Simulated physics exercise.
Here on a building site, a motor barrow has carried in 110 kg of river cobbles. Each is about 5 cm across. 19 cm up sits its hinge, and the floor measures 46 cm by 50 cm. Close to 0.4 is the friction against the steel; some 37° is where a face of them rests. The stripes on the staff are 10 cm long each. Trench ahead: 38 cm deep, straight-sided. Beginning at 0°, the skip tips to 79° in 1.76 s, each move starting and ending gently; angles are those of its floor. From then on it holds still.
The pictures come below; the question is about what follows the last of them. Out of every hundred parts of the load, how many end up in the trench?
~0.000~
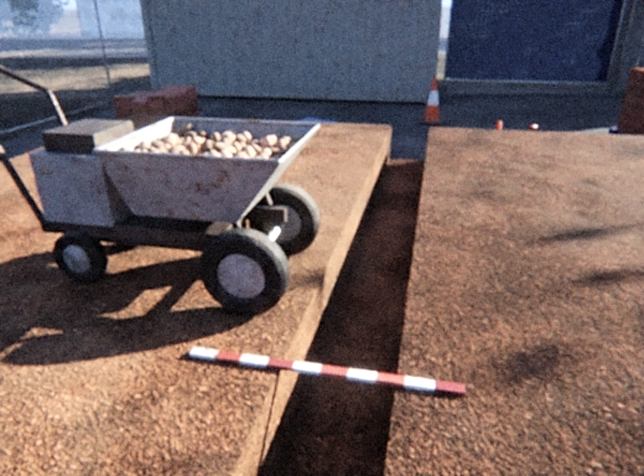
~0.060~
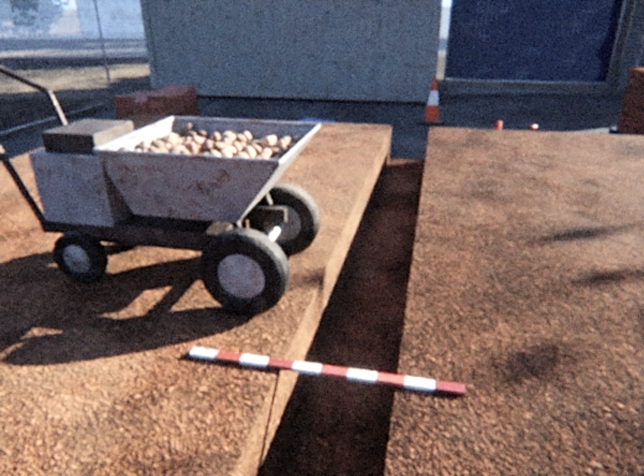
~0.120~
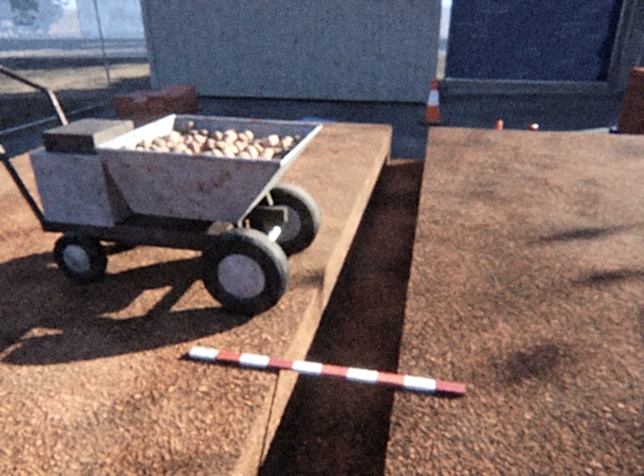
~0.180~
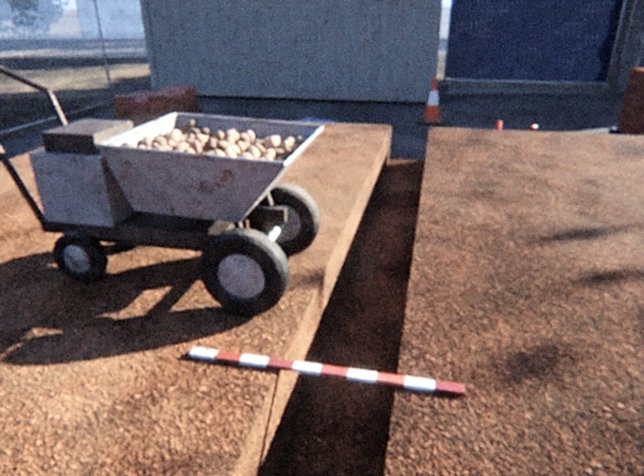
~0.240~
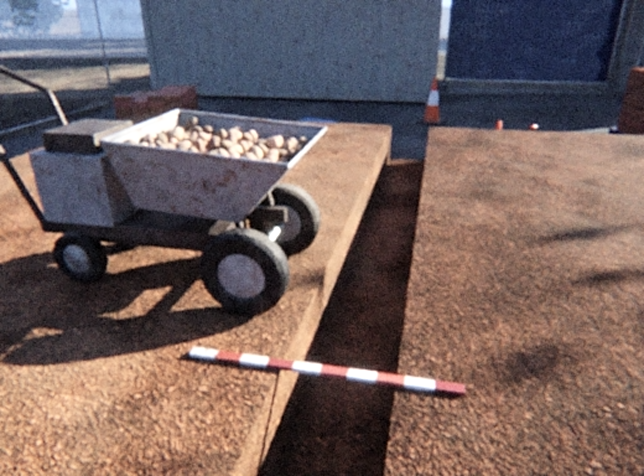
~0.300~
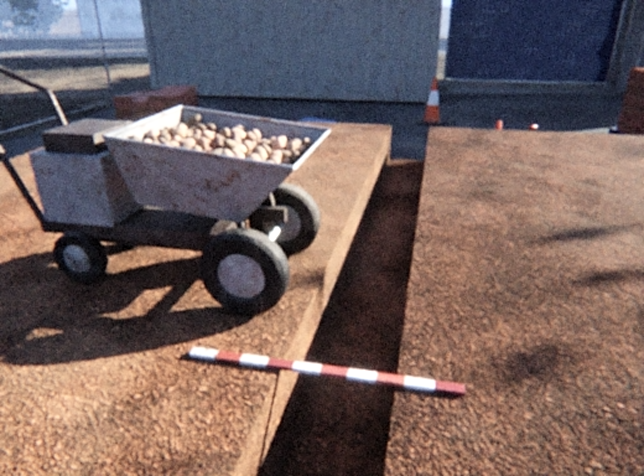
Close to 55 in a hundred.
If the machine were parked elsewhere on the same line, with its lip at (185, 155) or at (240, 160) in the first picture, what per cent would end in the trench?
First some 90, then 95 per cent.
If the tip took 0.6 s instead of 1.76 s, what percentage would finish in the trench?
Expected share: Around 35%.
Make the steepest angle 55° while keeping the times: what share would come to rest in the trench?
Share in trench: Approx. 30%.
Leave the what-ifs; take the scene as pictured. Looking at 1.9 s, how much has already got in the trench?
Close to 30 per cent has got there by then.
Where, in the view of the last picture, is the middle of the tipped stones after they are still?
Roughly (399, 339), I'd say.
After 1.3 s the floor is at 67°; 98 % in the skip, 2 % in the trench; the foremost stones are at (398, 261).
After 1.9 s the floor is at 79°; 31 % in the skip, 29 % in the trench, 40 % past the trench; the foremost stones are at (554, 299).
After 2.2 s the floor is at 79°; 5 % in the skip, 48 % in the trench, 47 % past the trench; the foremost stones are at (606, 300).
After 4.2 s the floor is at 79°; 0 % in the skip, 55 % in the trench, 45 % past the trench; the foremost stones are at (621, 297).
